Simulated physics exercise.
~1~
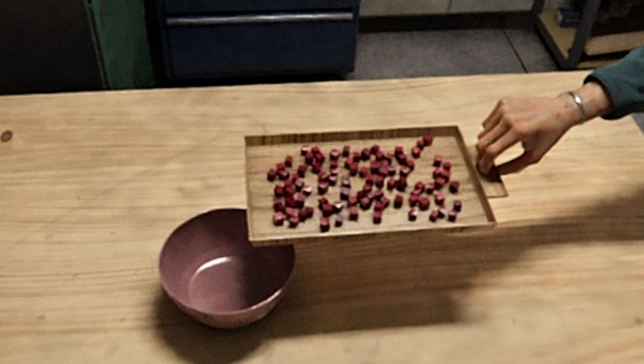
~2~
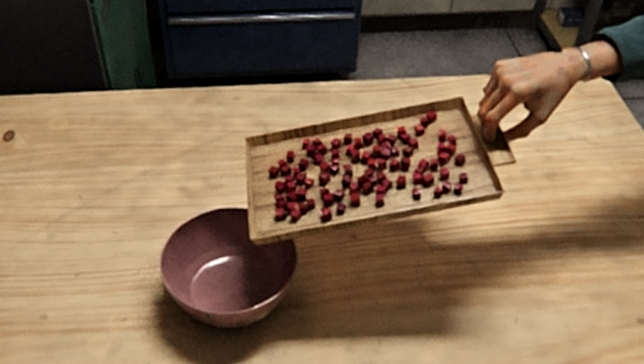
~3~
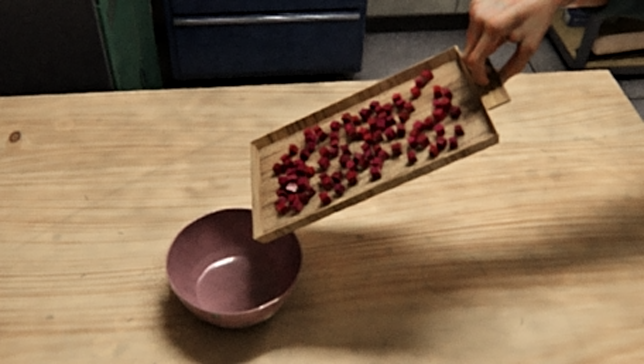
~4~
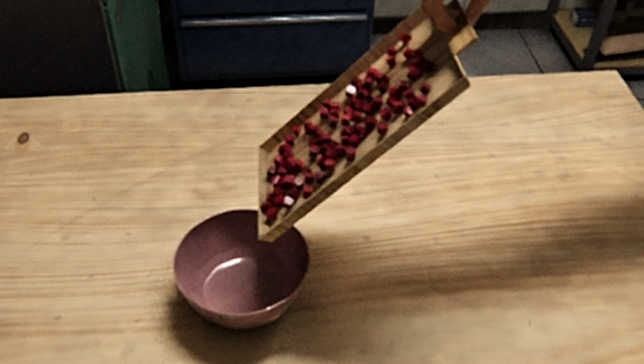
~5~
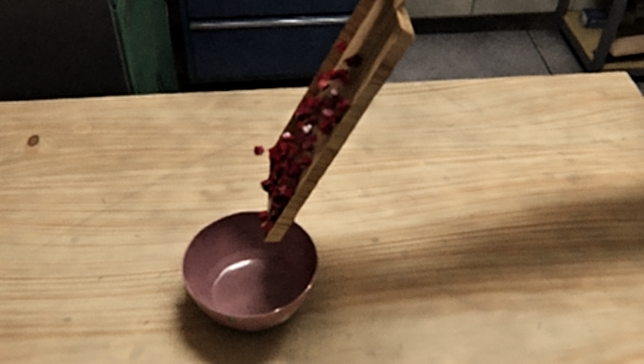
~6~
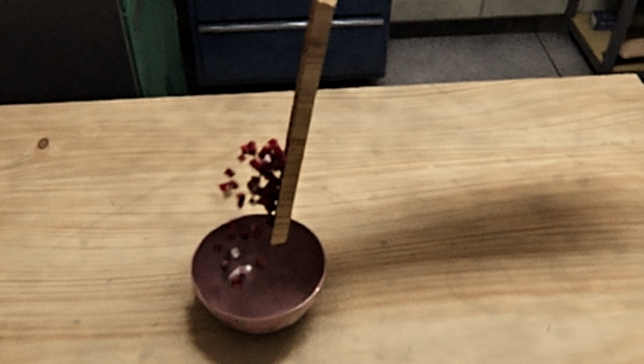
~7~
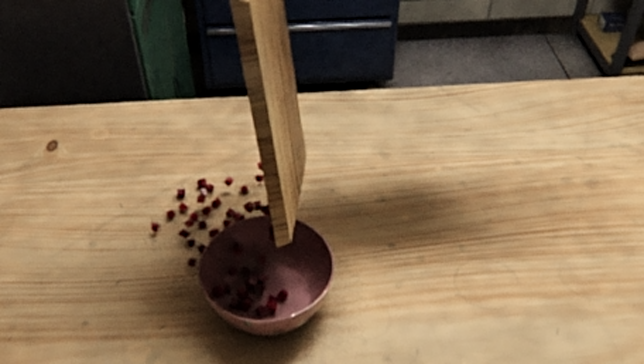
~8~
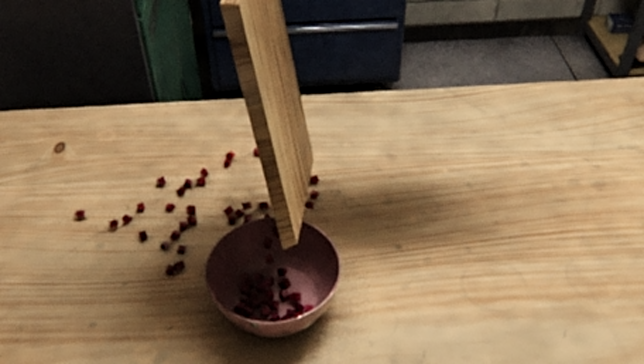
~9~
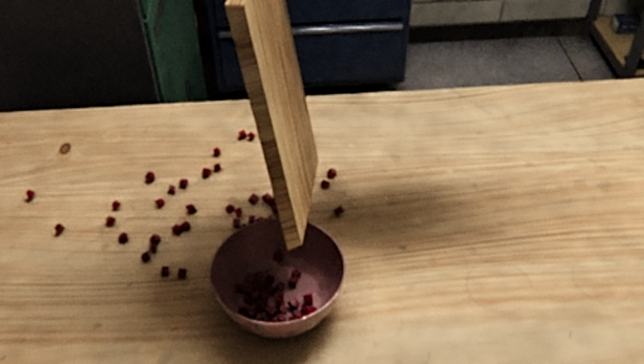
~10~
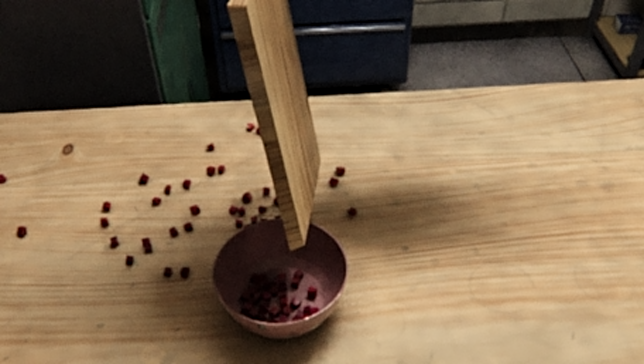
Dark red beetroot cubes tumbled off a wooden tray as a hand tipped it steeply over a pinkish bowl on a wooden table. Some landed in the bowl, but many scattered across the tabletop, mostly to the left, and lay there at the end.
